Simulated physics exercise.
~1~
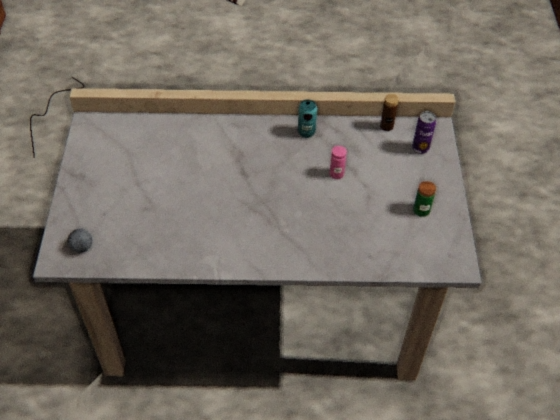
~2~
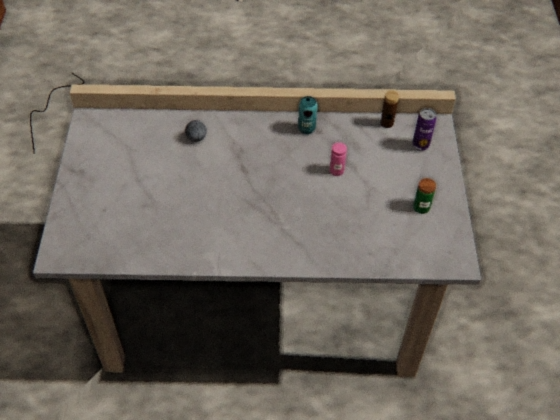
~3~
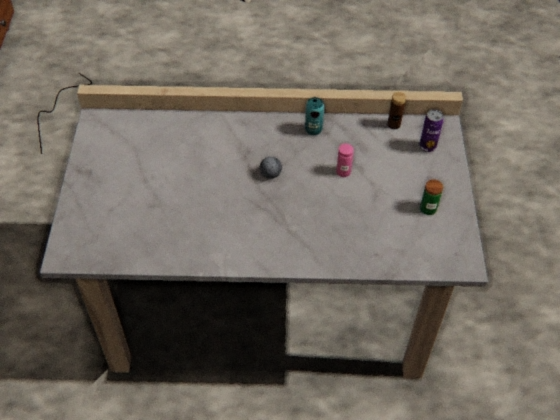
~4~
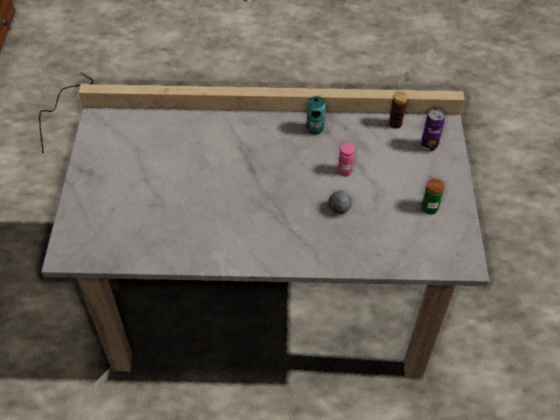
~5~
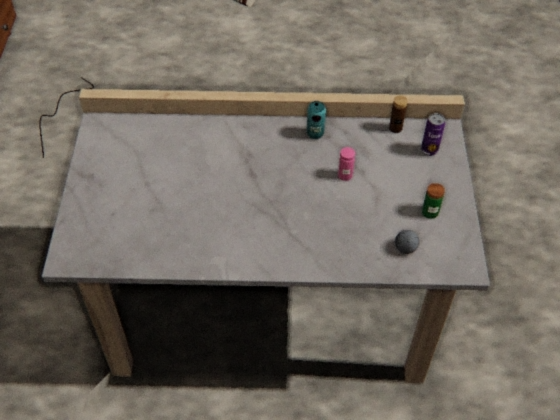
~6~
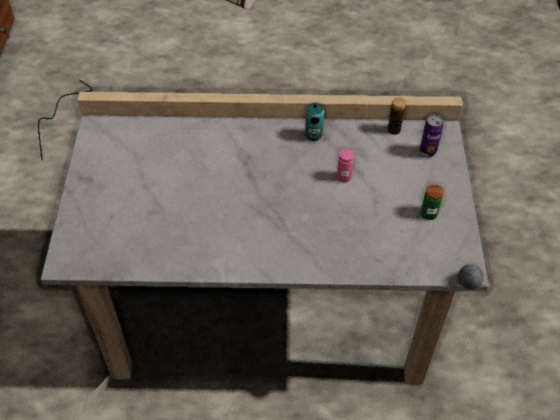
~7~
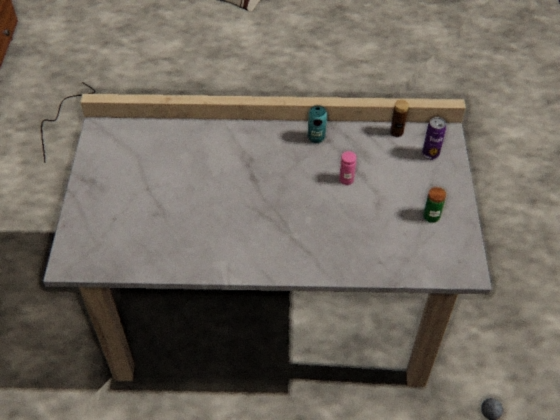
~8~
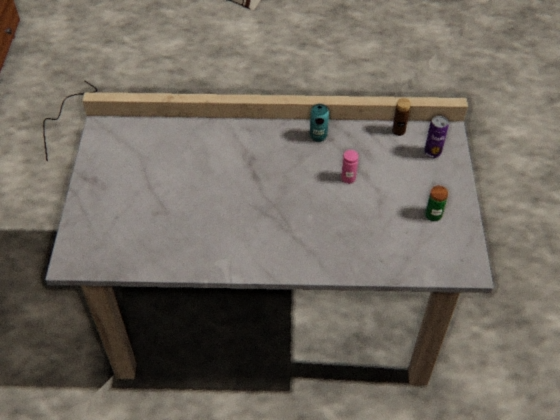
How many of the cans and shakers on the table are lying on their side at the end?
None of them are lying down. The turquoise can, the purple can and the pink, green and brown shakers all still stand upright.
